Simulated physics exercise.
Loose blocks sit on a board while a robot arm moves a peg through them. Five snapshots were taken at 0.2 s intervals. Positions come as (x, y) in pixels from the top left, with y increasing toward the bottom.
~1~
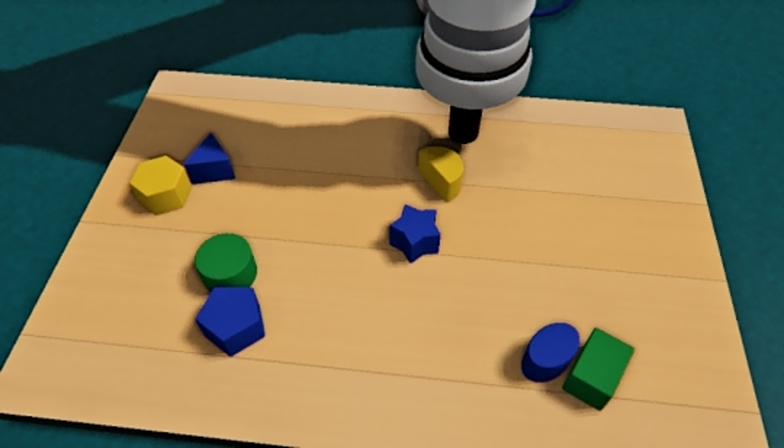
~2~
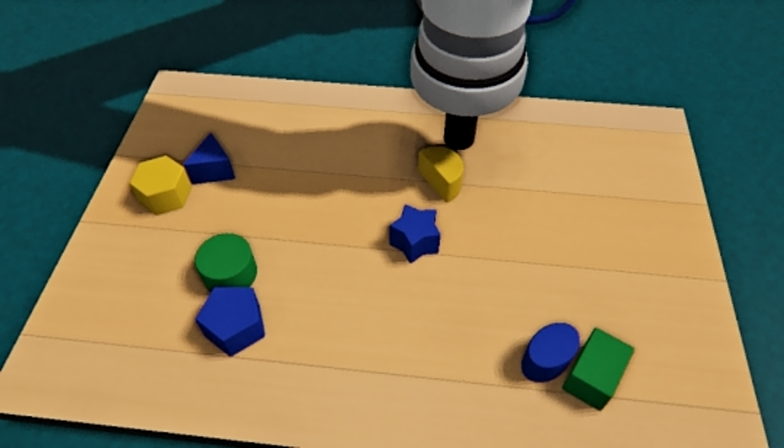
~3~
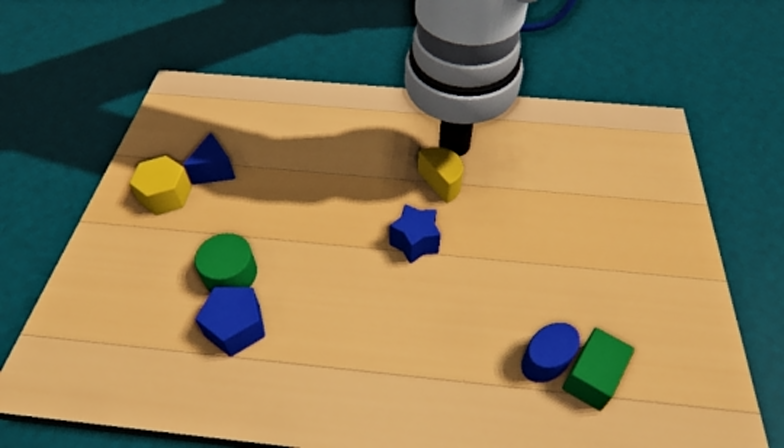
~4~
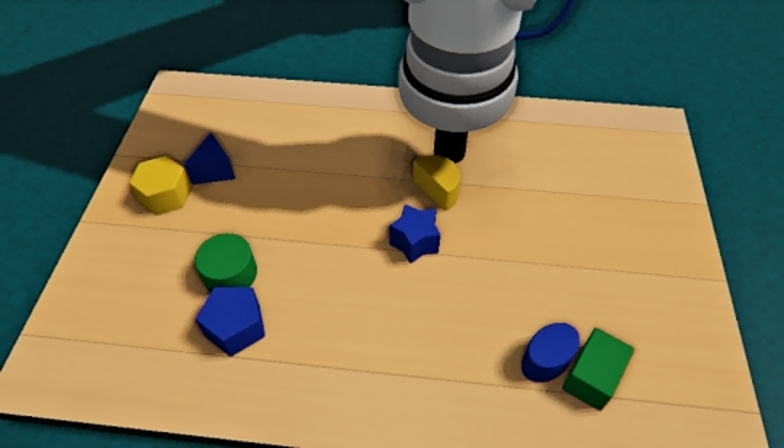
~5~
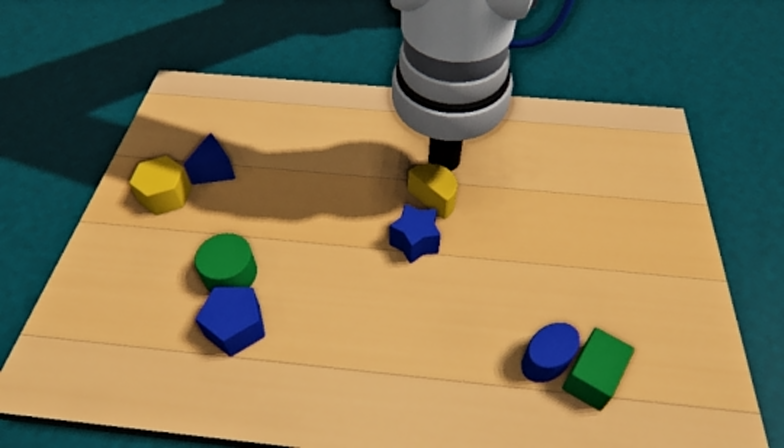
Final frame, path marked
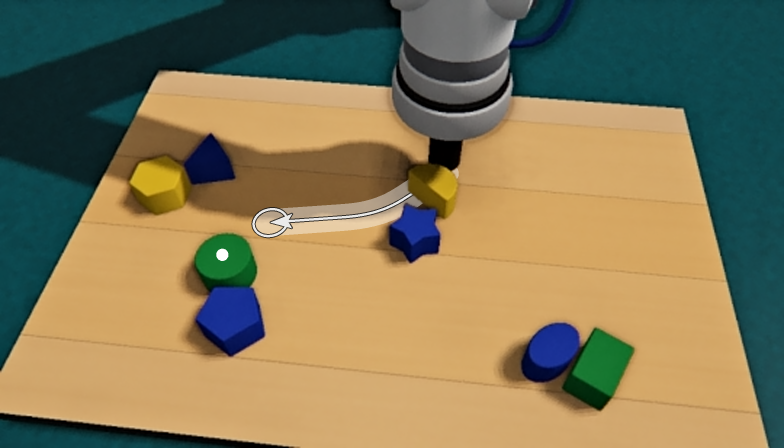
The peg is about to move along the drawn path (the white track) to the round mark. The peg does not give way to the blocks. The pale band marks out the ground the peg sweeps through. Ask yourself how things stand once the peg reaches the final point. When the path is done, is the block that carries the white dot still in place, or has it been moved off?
It stays put.
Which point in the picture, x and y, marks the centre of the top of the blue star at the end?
When the path ends, it will be at (414, 243).
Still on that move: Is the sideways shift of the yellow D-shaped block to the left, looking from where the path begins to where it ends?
Yes
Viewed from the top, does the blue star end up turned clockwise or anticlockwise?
Looking from above, the answer is counterclockwise.
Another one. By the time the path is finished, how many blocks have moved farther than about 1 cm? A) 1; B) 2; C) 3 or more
Correct choice: B.
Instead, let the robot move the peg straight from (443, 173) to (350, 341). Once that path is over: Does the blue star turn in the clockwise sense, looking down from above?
Answer: No.
Path on the board, from (443, 173) by way of (396, 203) and (335, 218) to (270, 222); the dot is on the green circular block.
What follows on the original path. One third of the way, peg at (396, 192); blue star at (414, 240), turned 30° anticlockwise; yellow D-shaped block at (407, 210), turned 65° anticlockwise.
Two thirds of the way, peg at (333, 206); blue star at (414, 243), turned 40° anticlockwise; yellow D-shaped block at (402, 214), turned 70° anticlockwise.
At the end, peg at (267, 211); green circular block in place; blue star at (414, 243), turned 40° anticlockwise; yellow D-shaped block at (402, 214), turned 70° anticlockwise.
